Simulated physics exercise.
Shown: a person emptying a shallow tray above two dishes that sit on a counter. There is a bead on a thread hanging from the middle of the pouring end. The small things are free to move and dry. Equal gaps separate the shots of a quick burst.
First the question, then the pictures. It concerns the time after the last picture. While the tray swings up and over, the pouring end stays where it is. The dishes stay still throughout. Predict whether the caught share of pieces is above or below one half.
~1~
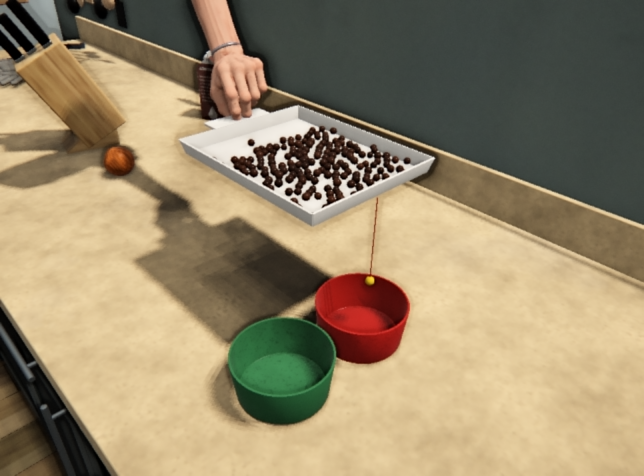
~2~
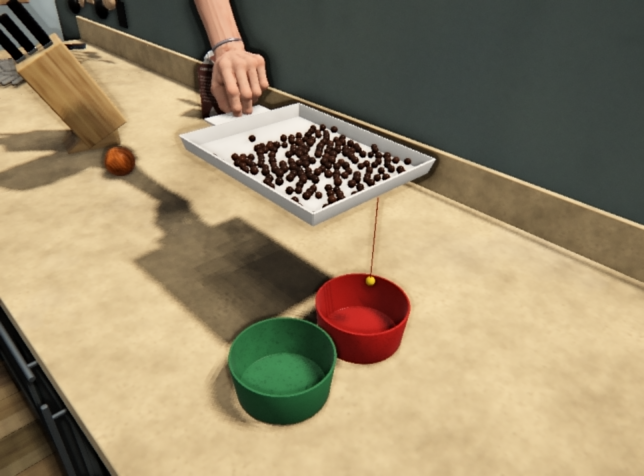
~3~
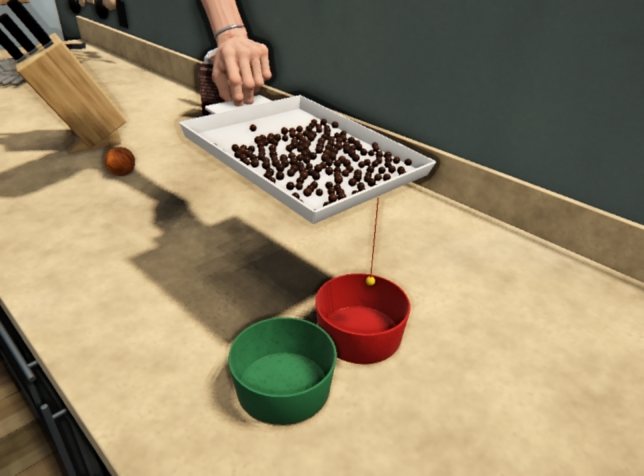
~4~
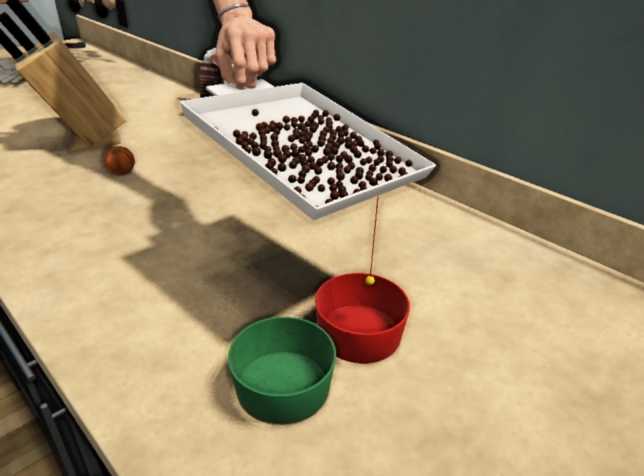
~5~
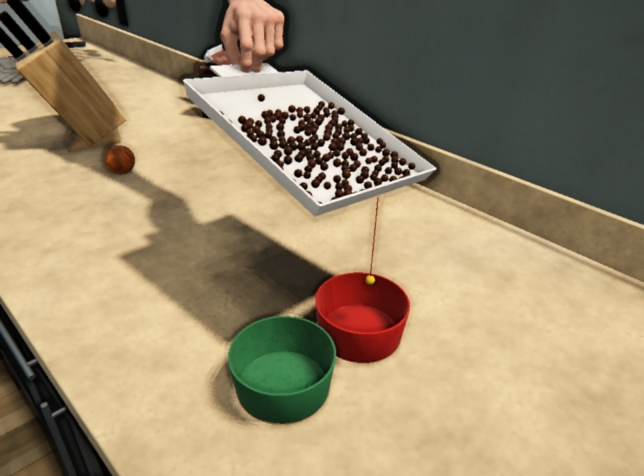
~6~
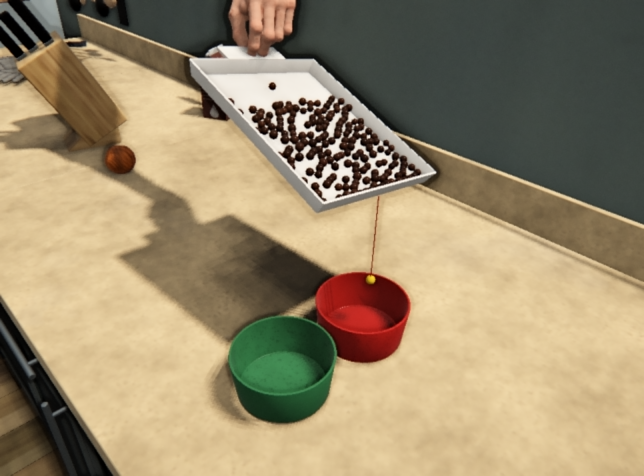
The dishes end up holding not even half.
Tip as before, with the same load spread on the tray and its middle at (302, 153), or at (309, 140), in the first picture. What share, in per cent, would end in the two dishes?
Around 0 percent the first time, around 0 percent the second.
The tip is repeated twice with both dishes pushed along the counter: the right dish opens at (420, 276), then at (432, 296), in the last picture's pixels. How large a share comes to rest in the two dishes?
90 % and 40 %.
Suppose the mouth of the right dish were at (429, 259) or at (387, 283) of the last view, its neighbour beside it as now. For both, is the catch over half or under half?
First place: Beyond half; second place: Short of half.
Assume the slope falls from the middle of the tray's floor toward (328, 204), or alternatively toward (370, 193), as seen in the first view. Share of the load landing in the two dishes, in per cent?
Shares: About 70 in a hundred, then about 30 in a hundred.
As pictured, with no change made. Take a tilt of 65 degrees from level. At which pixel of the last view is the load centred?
The middle of the load sits near (409, 177).
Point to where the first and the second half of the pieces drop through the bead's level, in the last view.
Roughly at (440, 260) first, and then at (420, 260).
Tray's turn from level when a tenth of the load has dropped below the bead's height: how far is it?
It is at around 70 degrees by then.
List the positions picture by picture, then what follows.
The first picture shows corners of the pouring end at (313, 210) and (429, 158), level; middle of the load at (312, 162), chocolate balls; left dish at (318, 399); right dish at (397, 339); bead on its thread at (370, 281).
The second picture shows corners of the pouring end at (314, 210) and (429, 159), level; middle of the load at (312, 161).
The third picture shows corners of the pouring end at (315, 208) and (430, 161), tipped barely, lowest at the right corner; middle of the load at (313, 156).
The fourth picture shows corners of the pouring end at (317, 205) and (430, 164), tipped a little, lowest at the right corner; middle of the load at (315, 149).
The fifth picture shows corners of the pouring end at (320, 201) and (431, 167), tipped clearly, lowest at the right corner; middle of the load at (321, 143), about a third on the move.
The sixth picture shows corners of the pouring end at (324, 199) and (431, 170), tipped clearly, lowest at the right corner; middle of the load at (332, 141), nearly all on the move; left dish at (319, 397); right dish at (397, 339).
Soon after the last picture, tray tipped steeply; most on the tray; a small part outside both; about a quarter in the air.
A little later, tray tipped past a quarter turn; a small part on the tray; a stray few in the right dish; most outside both; about a quarter in the air.
Later still, tray tipped past a quarter turn; a stray few in the right dish; nearly all outside both.
By the end, tray tipped past a quarter turn; none in the left dish; a stray few in the right dish; nearly all outside both.
